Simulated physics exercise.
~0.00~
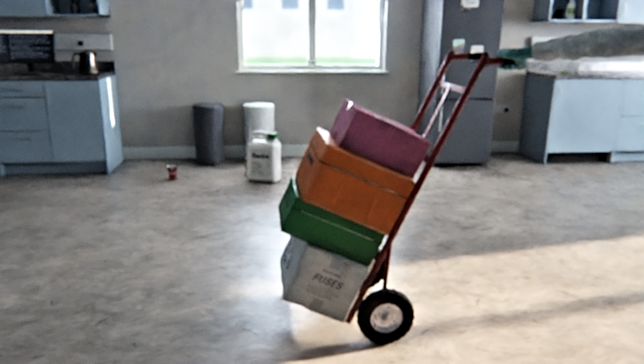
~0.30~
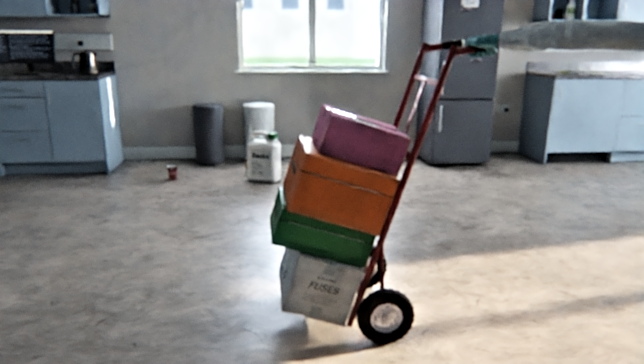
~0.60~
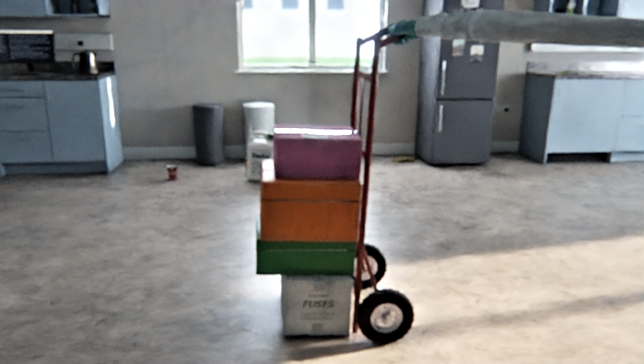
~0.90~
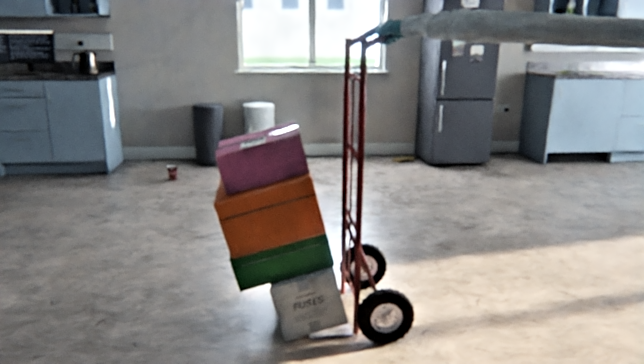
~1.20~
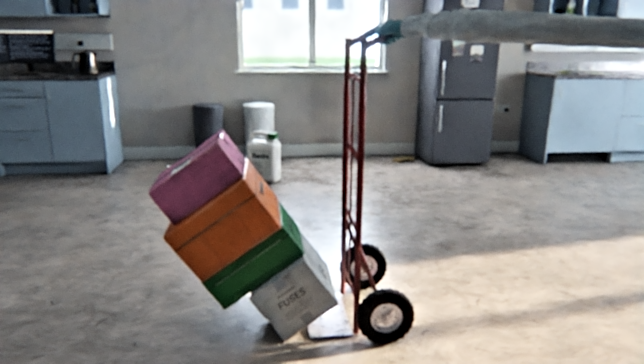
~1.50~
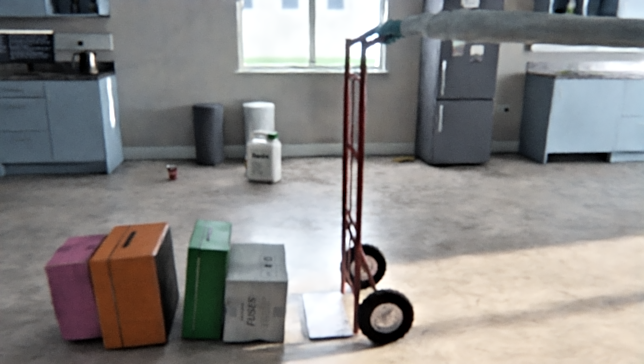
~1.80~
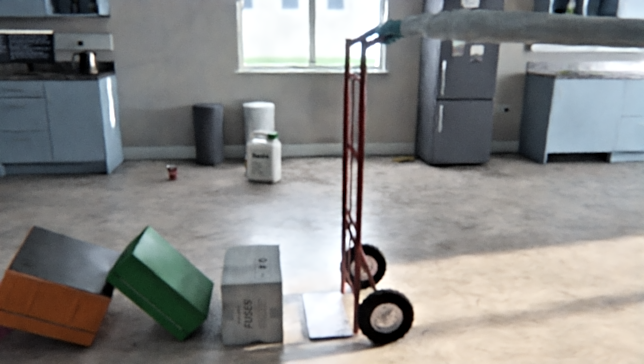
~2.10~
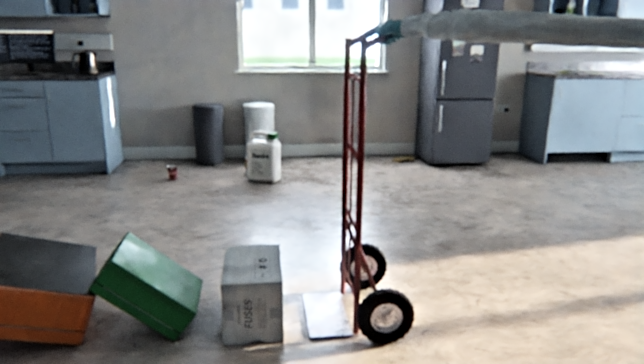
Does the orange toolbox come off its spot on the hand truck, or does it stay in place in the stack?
It comes off its spot. Once the truck is upright, the orange toolbox tips over with the rest of the stack and ends up on the floor to the left.
